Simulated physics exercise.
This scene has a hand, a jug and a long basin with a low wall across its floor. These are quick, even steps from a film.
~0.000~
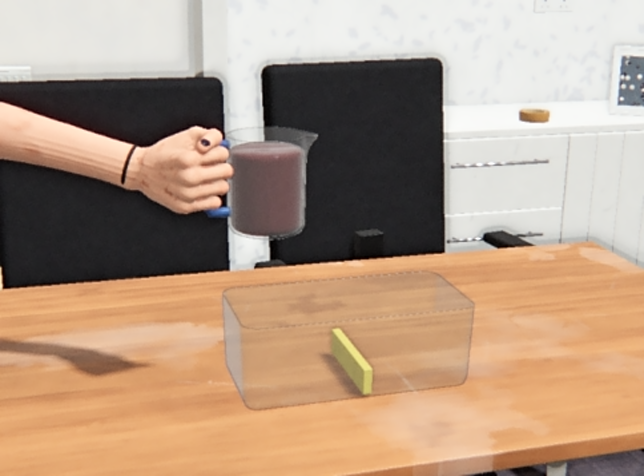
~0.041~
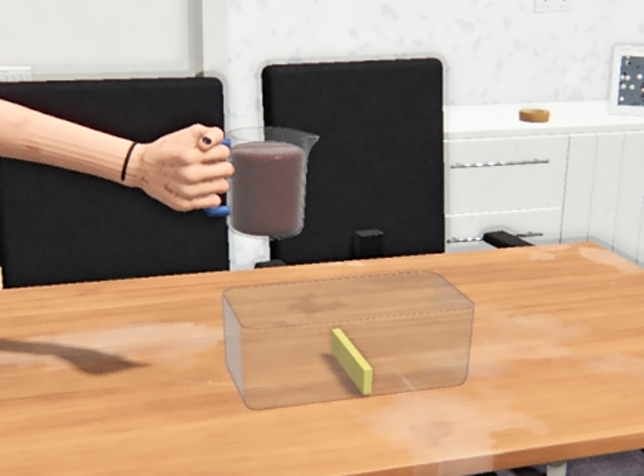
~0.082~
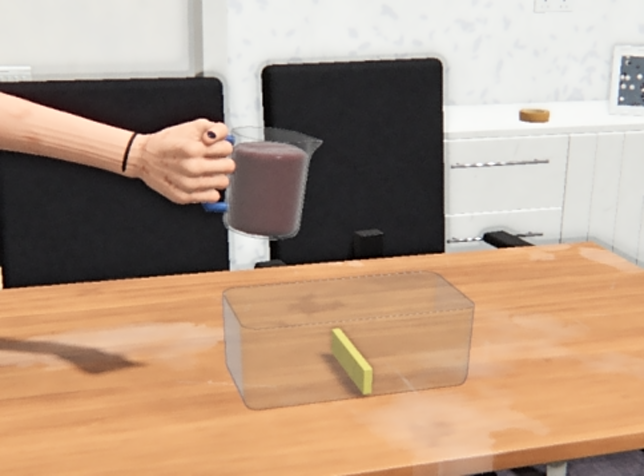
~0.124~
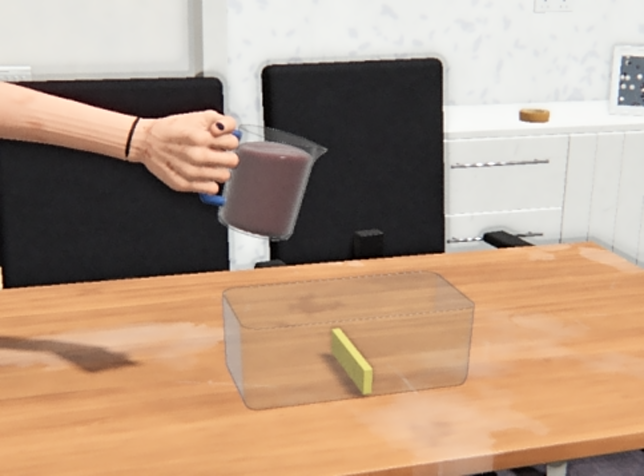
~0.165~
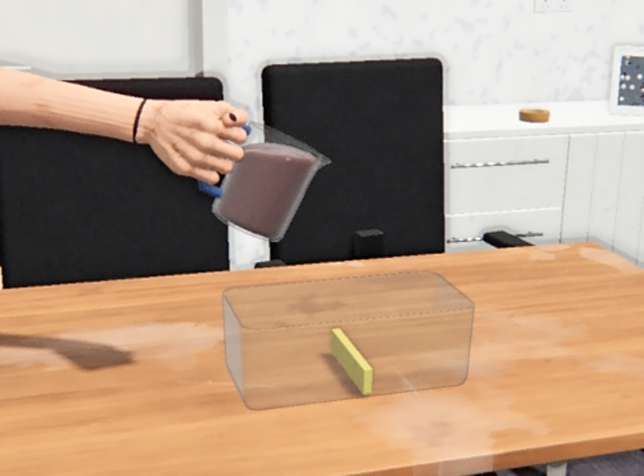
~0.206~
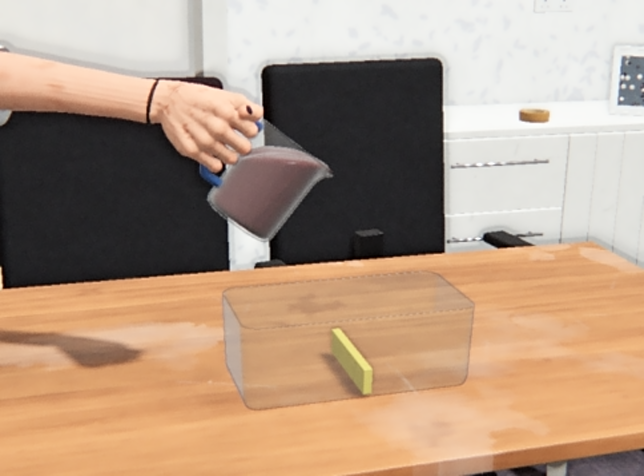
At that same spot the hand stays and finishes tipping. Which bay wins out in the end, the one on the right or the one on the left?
Most of it settles to the right.
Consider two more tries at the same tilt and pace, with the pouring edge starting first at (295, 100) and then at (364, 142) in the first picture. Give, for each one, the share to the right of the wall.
First try: 45 percent; second try: 80 percent.
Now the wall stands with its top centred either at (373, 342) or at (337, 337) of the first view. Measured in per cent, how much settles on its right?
About 20 per cent, then about 90 per cent.
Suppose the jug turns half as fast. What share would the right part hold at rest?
It comes to some 75 per cent.
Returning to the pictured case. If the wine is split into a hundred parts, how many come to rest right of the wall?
70 %.
Then, 0.45 s in, the tilt is 107° and 51 per cent is still to pour, 0 is left of the wall and 16 right of it.
Then, 0.63 s in, the tilt is 112° and 11 per cent is still to pour, 14 is left of the wall and 54 right of it.
Then, 0.82 s in, the tilt is 112° and 1 per cent is still to pour, 21 is left of the wall and 71 right of it.
Then, 1.02 s in, the tilt is 112° and 0 per cent is still to pour, 24 is left of the wall and 72 right of it.
Finally, 24 per cent lies left of the wall, 72 right of it and 4 outside.
